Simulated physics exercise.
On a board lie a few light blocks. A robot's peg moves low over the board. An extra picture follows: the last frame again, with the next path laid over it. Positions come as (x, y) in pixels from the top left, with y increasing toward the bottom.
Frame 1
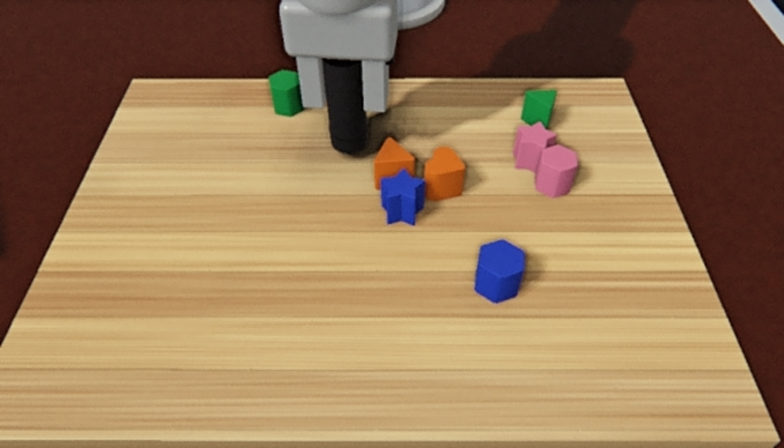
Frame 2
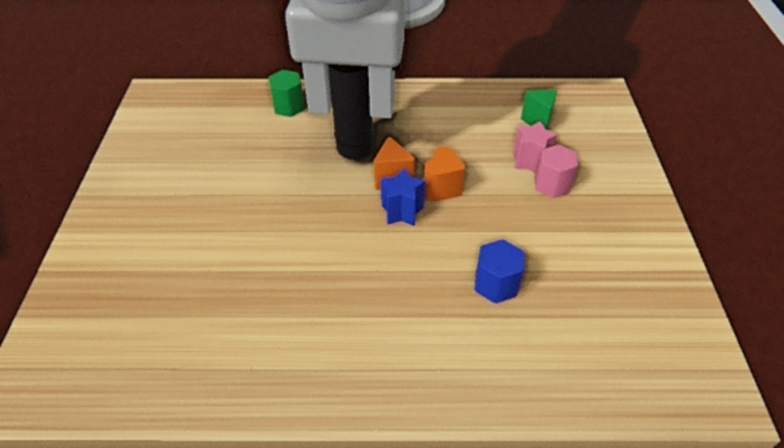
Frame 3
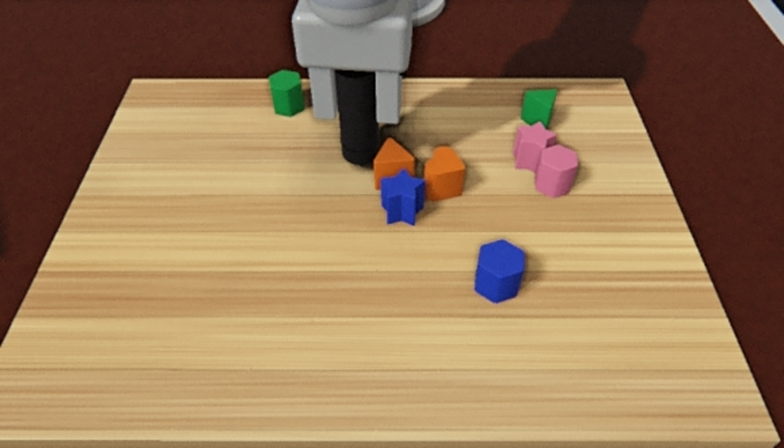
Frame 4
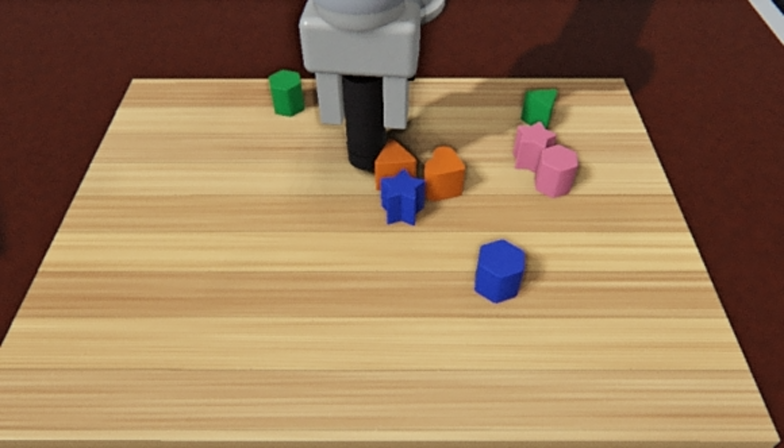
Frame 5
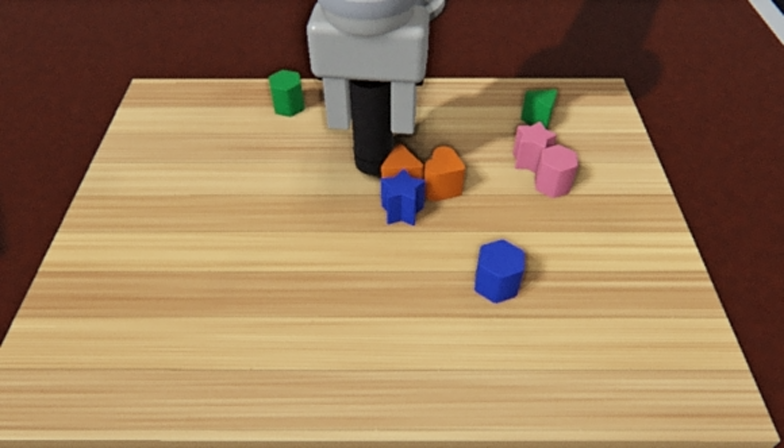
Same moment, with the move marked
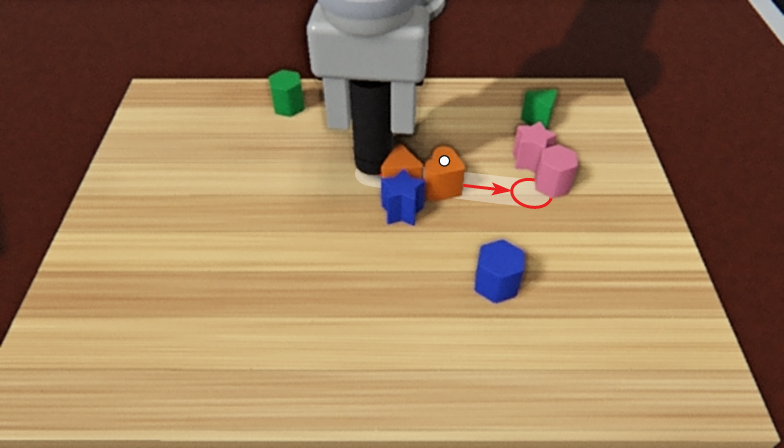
A robot's black peg moves down and right, slightly nudging the orange three-sided block.
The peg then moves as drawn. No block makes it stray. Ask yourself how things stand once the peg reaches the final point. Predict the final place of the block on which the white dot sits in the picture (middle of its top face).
Pixel (538, 190).
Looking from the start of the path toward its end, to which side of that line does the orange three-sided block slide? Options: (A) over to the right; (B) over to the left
It's A.
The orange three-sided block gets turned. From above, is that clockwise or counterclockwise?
It turns clockwise.
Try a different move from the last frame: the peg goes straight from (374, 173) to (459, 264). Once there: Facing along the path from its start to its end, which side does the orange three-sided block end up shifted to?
Left.
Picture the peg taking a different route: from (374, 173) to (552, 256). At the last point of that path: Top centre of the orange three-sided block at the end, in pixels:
The middle of its top is at (593, 250).
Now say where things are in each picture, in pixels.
Peg's lower end at (349, 143); orange three-sided block at (393, 152); blue star block at (402, 184); orange heart-shaped block at (444, 161); pink hexagon at (560, 157), in the first picture.
Peg at (355, 148); blocks still, in the second picture.
Peg at (361, 154); blocks still, in the third picture.
Peg at (367, 159); orange three-sided block at (394, 153), in the fourth picture.
Peg at (374, 163); orange three-sided block at (401, 158); blue star block at (402, 184); orange heart-shaped block at (444, 161); pink hexagon at (560, 157), in the fifth picture.
Drawn move, in a line from (374, 173) to (532, 193); the dot is on the orange heart-shaped block.
What follows on the original path. One third of the way, peg at (427, 171); orange three-sided block at (445, 174), turned 30° clockwise; blue star block at (405, 189), turned 20° clockwise; orange heart-shaped block at (473, 167), turned 30° anticlockwise.
Two thirds of the way, peg at (479, 178); orange three-sided block at (465, 182), turned 75° clockwise; blue star block at (405, 189), turned 20° clockwise; orange heart-shaped block at (511, 178).
At the end, peg at (534, 184); orange three-sided block at (465, 182), turned 75° clockwise; blue star block at (405, 189), turned 20° clockwise; orange heart-shaped block at (538, 190), turned 70° clockwise; pink hexagon at (572, 155), turned 15° anticlockwise.
